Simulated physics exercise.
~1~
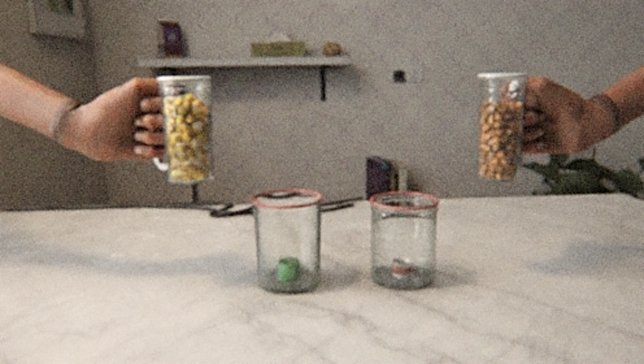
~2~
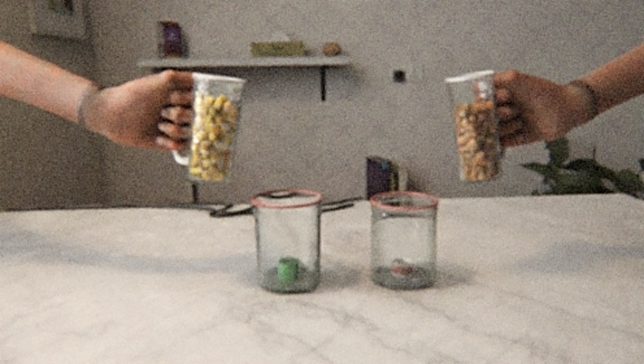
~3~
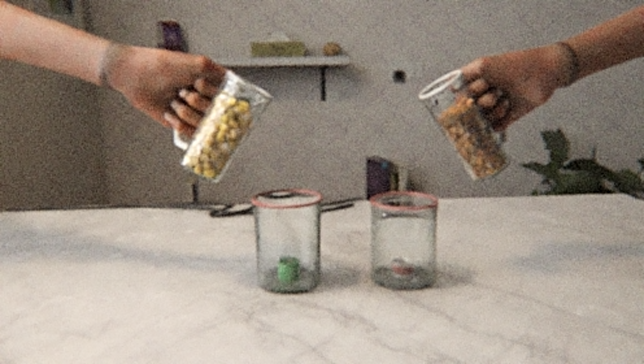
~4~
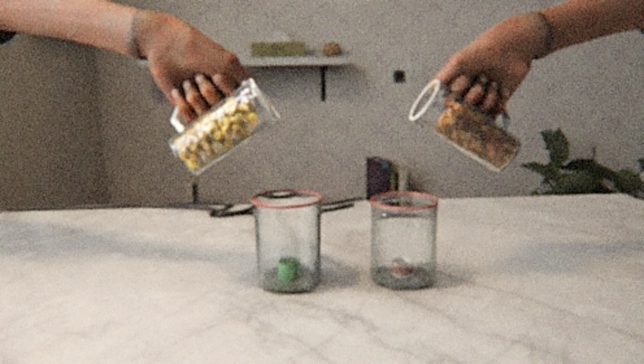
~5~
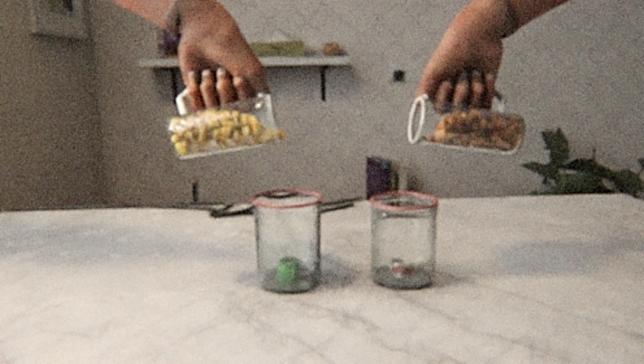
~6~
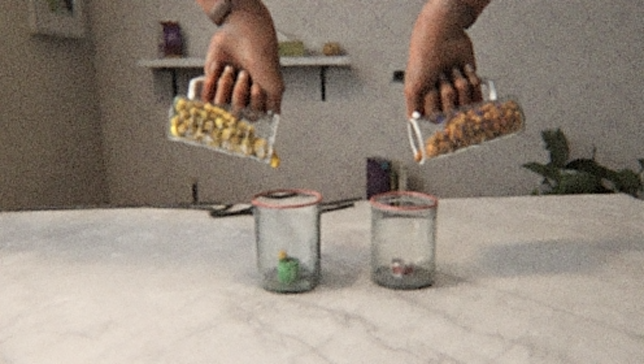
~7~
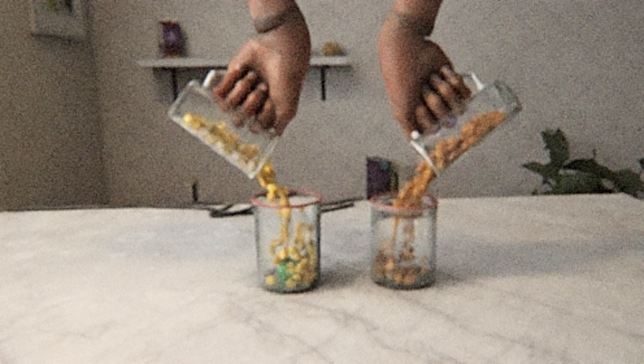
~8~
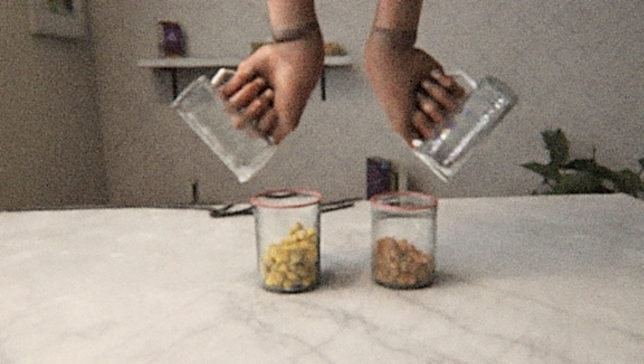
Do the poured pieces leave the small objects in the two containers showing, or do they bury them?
They bury them both. The green object on the left ends up under the yellow pieces, and the small object on the right ends up under the brown ones.
